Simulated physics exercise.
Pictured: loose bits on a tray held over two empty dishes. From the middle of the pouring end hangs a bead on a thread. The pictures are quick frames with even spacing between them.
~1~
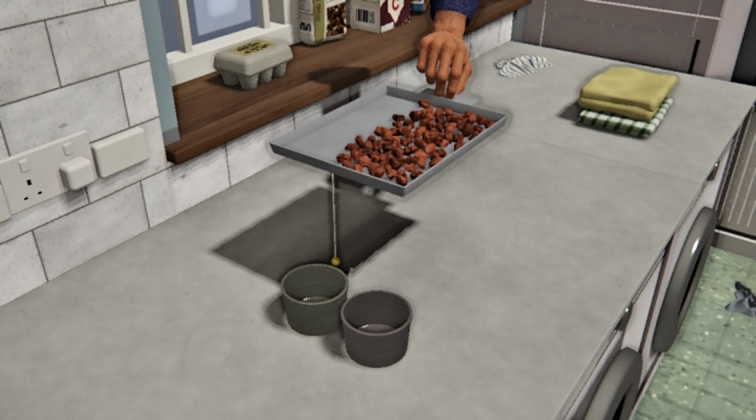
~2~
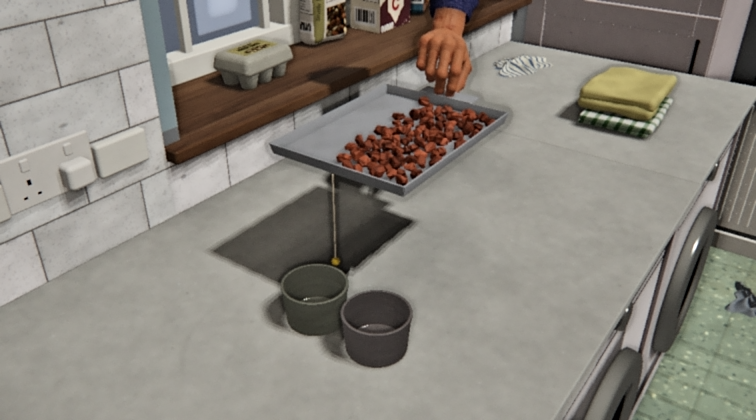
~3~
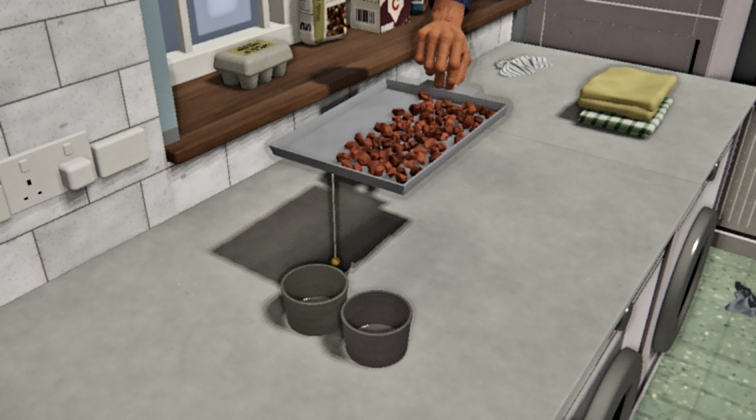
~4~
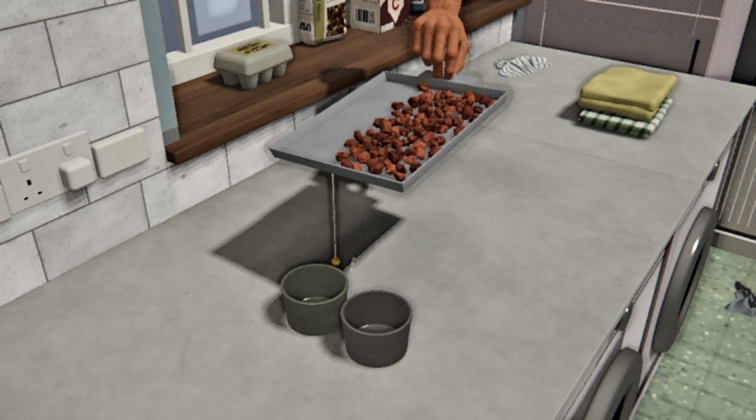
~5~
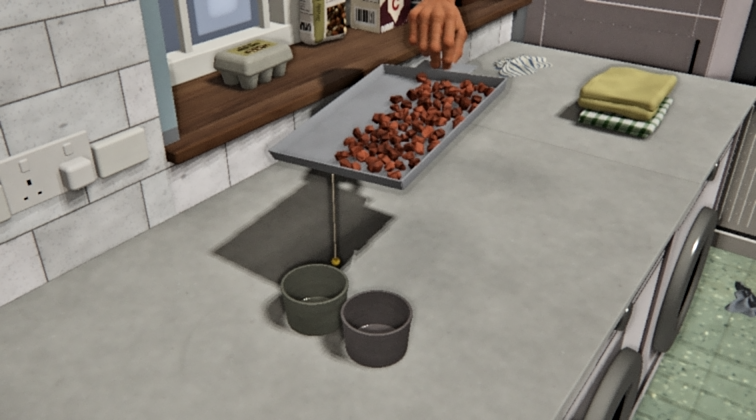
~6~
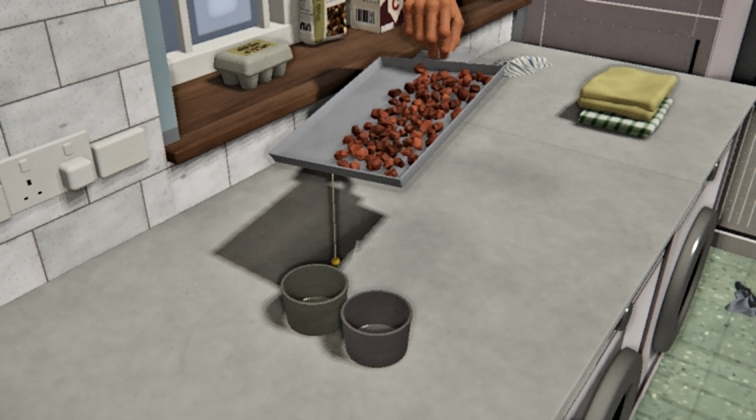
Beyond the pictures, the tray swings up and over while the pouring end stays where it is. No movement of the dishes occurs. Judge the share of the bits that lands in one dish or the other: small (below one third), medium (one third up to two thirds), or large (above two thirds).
The share is small.
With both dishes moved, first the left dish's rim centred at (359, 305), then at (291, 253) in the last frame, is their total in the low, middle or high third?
Position 1 - under a third; position 2 - in the middle band.
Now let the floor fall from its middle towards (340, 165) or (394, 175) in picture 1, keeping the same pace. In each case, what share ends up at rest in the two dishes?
Respectively 40 % and 50 %.
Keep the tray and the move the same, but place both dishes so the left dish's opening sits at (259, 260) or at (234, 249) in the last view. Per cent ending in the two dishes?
Near 60 % and 50 %.
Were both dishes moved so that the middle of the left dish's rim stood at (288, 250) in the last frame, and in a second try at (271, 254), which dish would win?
Result 1: The left-hand one; result 2: The left-hand one.
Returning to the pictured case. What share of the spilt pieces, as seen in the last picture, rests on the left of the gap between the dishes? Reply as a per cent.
I'd guess close to 100 %.
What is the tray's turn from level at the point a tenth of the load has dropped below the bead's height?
Somewhere near 70°.
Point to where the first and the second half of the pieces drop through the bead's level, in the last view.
First close to (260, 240), next close to (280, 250).
Soon after the last picture, tray tipped steeply; nearly all on the tray; a small part in the air.
A little later, tray tipped right over; a small part on the tray; a stray few in the left dish; about two thirds outside both; a small part in the air.
Later still, tray tipped past a quarter turn; a small part in the left dish; most outside both.
At rest, tray tipped past a quarter turn; none in the right dish; a small part in the left dish; most outside both.
